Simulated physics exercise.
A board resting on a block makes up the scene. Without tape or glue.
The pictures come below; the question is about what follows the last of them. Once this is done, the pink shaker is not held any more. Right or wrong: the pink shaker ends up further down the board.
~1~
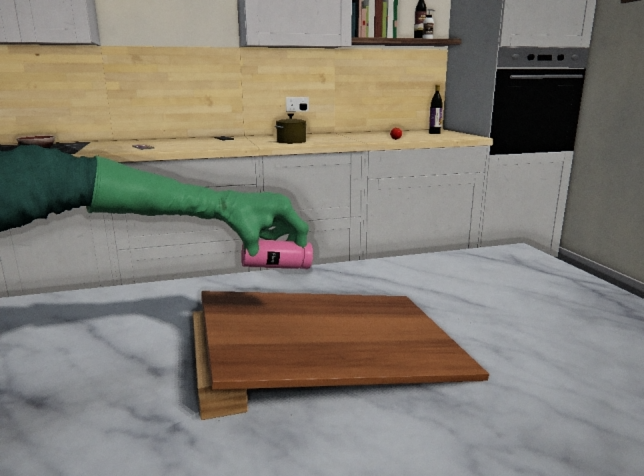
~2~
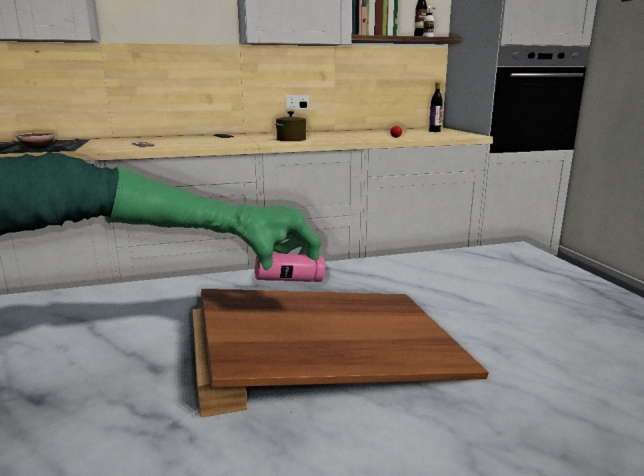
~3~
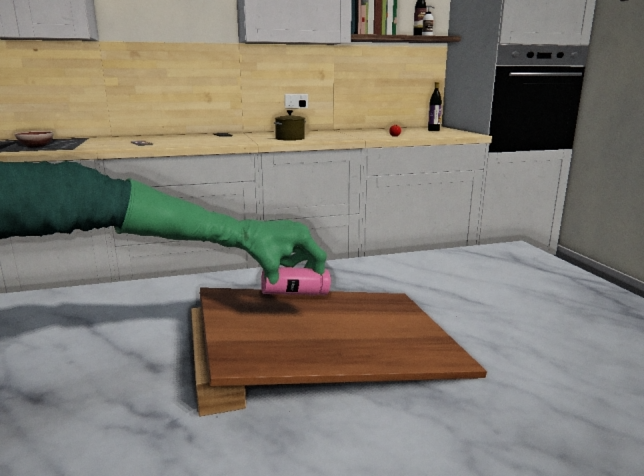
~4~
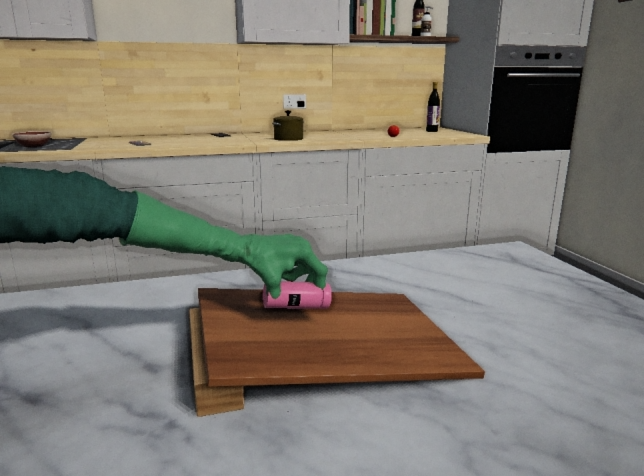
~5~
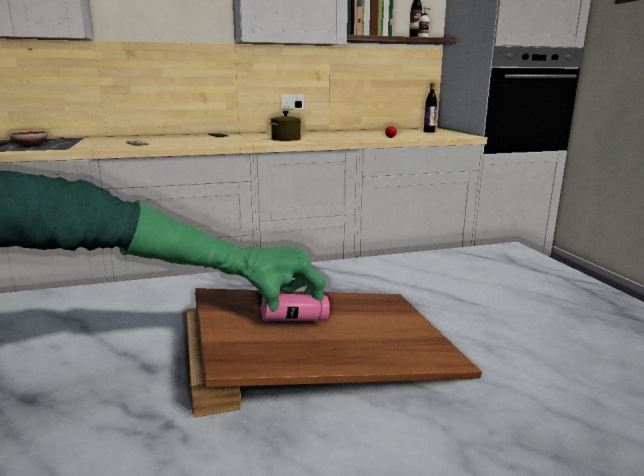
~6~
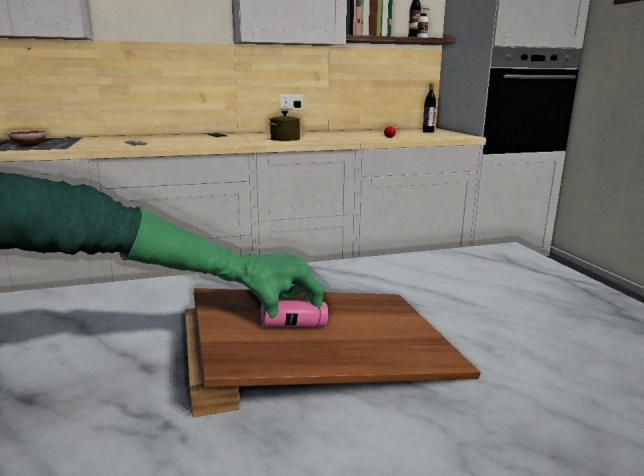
Wrong - it stays where it was placed.
Then, 0.20 s later than the last frame, all is still.
Then, 0.50 s later than the last frame, pink shaker resting near (295, 314).
When it is over, it is as before. End places, in pixels of the last picture, pink shaker near (295, 314). The pink shaker remains at rest.
